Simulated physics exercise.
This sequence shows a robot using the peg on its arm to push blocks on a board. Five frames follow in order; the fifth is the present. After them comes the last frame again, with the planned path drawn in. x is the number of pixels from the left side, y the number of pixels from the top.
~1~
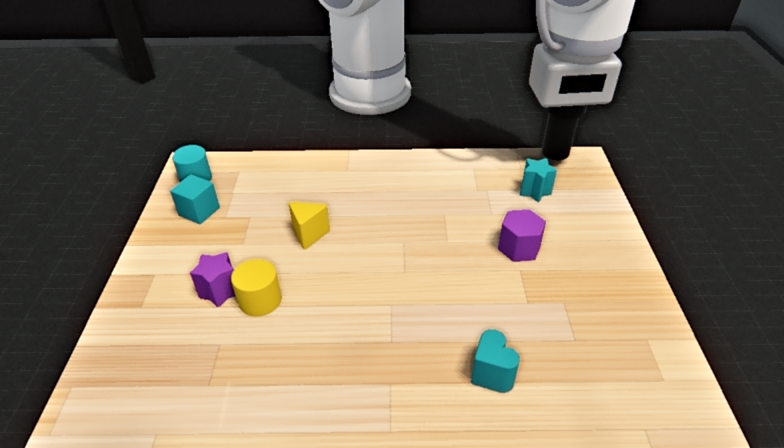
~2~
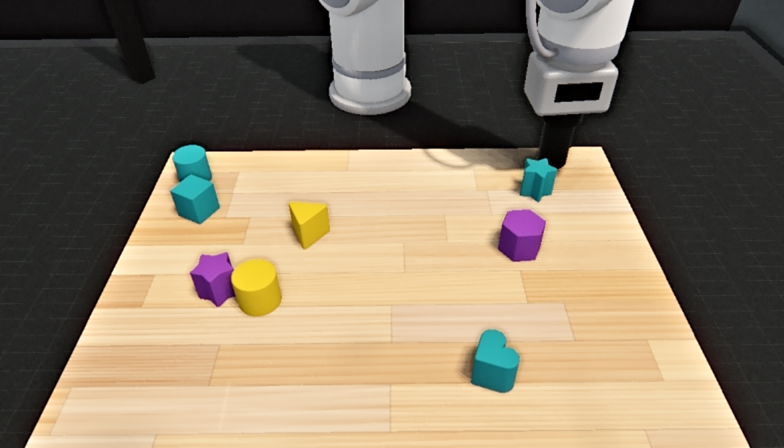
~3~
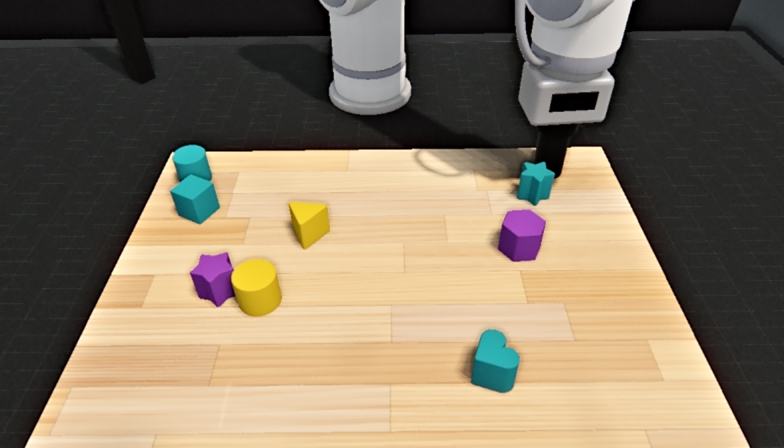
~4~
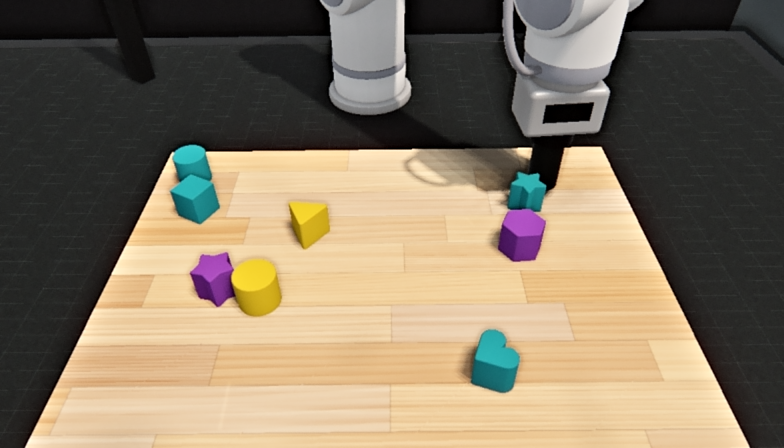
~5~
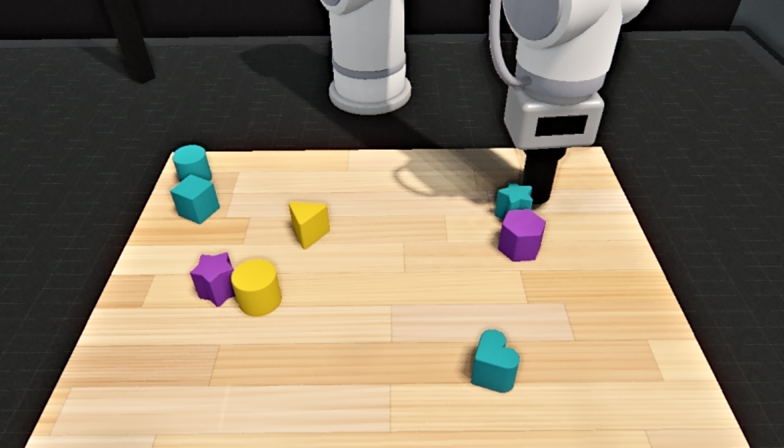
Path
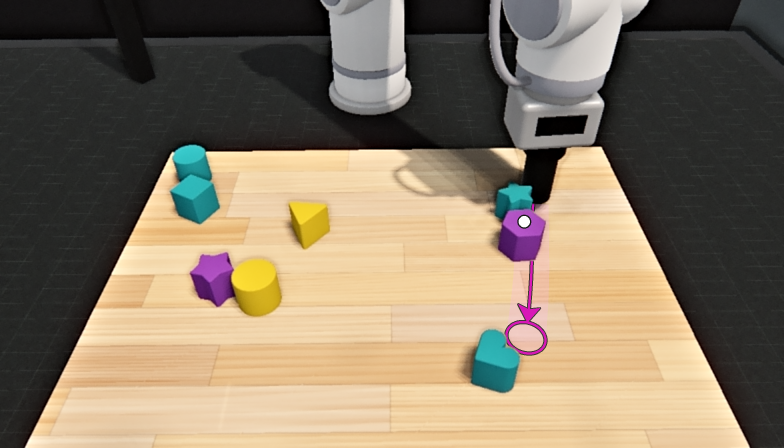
On a wooden board, a robot arm's black peg pushes a turquoise star-shaped block down and left, close to a purple hexagon.
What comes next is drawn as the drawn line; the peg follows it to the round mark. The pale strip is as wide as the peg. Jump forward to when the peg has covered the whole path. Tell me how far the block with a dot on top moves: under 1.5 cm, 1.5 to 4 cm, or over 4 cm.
It moves more than 4 cm.
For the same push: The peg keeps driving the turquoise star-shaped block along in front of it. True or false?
That claim is false.
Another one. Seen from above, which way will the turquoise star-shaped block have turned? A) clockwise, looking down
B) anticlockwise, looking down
A - clockwise, looking down.
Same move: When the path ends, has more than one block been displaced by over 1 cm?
My answer is yes.
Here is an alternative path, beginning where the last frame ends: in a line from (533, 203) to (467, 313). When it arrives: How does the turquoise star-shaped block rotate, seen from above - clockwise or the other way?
Clockwise rotation.
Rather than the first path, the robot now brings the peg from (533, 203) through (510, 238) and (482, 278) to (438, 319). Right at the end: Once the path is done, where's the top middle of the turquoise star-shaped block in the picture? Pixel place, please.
Most likely (482, 209).
The drawn path runs from (533, 203) to (526, 337); the dot is on the purple hexagon.
What follows on the original path. One third of the way, peg at (534, 233); turquoise star-shaped block at (508, 201), turned 85° clockwise; purple hexagon at (518, 236).
Two thirds of the way, peg at (533, 277); turquoise star-shaped block at (508, 201), turned 85° clockwise; purple hexagon at (497, 262), turned 95° clockwise.
At the end, peg at (528, 329); turquoise heart not moved; turquoise star-shaped block at (508, 201), turned 85° clockwise; purple hexagon at (495, 265), turned 105° clockwise.
